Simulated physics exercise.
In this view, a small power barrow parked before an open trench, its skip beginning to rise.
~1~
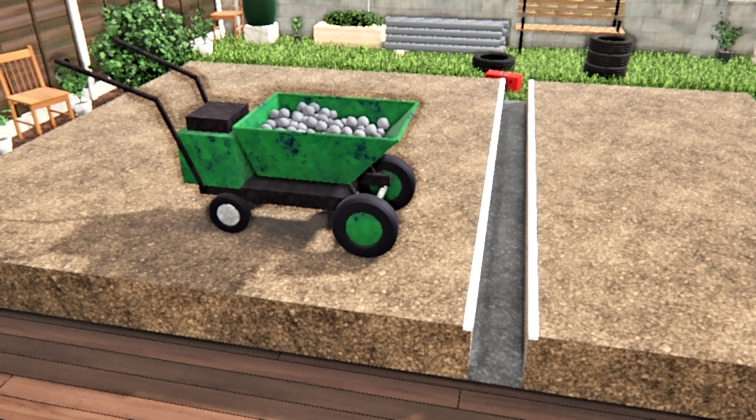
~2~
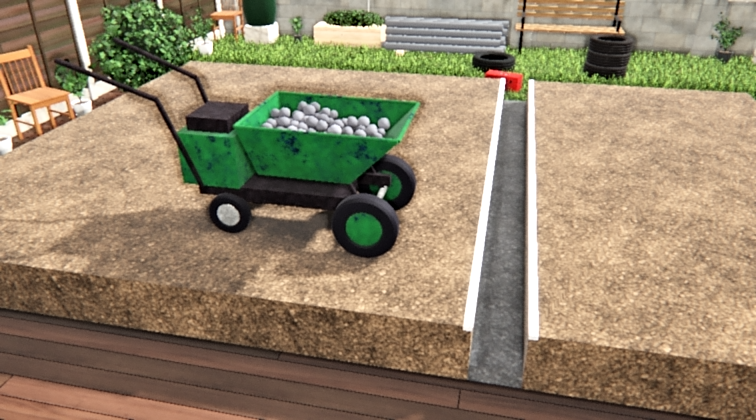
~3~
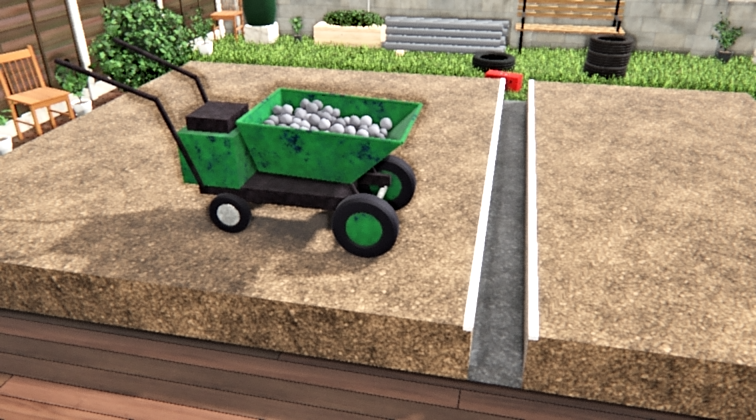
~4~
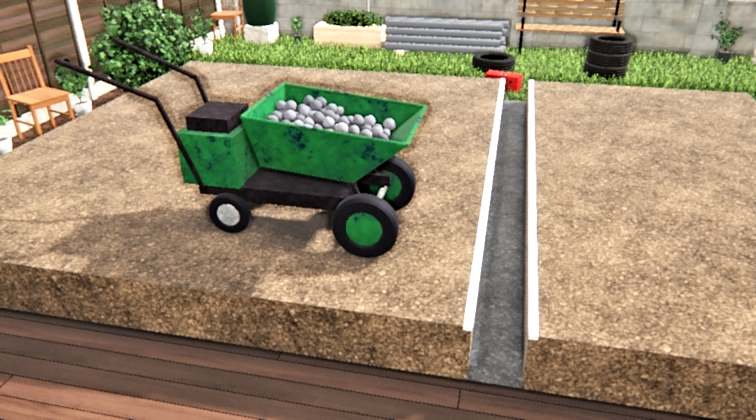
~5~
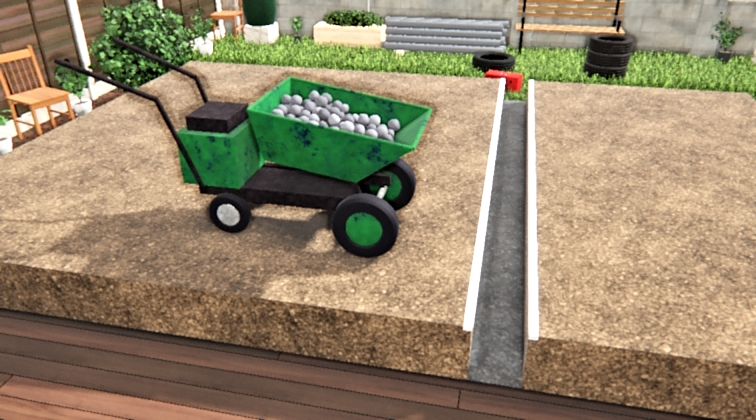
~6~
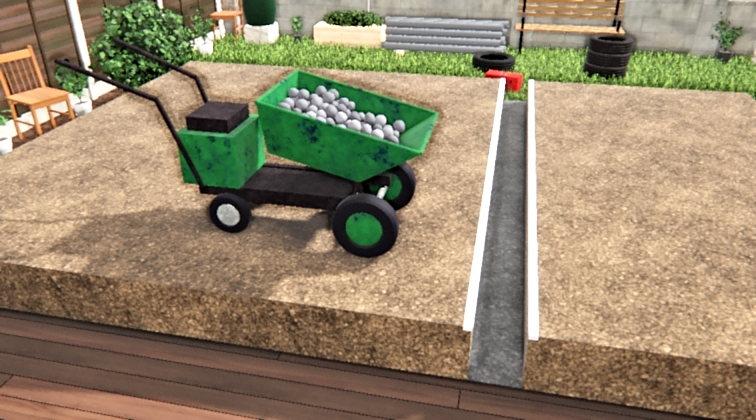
A green power barrow with black wheels and handles stands on a raised bed of brown soil in a fenced garden, seen from the front and slightly above. Its skip holds grey cobbles, and to its right a narrow, white-edged grey trench runs back toward a red object, grass and dark tyres. The skip slowly tilts a little to the right, its back rising, while the wheels and camera stay still.
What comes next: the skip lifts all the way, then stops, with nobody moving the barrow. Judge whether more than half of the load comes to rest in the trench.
It does.
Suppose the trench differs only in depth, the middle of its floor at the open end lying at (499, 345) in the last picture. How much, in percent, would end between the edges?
Estimated share: Approx. 60 per cent.
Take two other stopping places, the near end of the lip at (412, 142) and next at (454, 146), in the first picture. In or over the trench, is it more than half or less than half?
The first place leaves the greater portion between the edges, the second place the lesser portion.
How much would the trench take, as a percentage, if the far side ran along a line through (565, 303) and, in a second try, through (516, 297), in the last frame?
I'd say some 100 in a hundred, followed by 60 in a hundred.
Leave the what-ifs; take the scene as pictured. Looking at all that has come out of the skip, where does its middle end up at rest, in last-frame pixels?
Roughly pixel (506, 261).
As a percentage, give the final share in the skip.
Close to 0 in a hundred.
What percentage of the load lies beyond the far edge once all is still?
That share is about 5 percent.
Shortly afterwards, skip tipped steeply; the whole lot in the skip.
Next, skip tipped right over; all but a few in the skip; only a few short of the trench; only a few in or heaped over the trench; only a few falling.
Some moments later, skip tipped right over; a little in the skip; a little short of the trench; the bulk in or heaped over the trench; a little beyond it.
In the end, skip tipped right over; only a few short of the trench; all but a few in or heaped over the trench; a little beyond it.
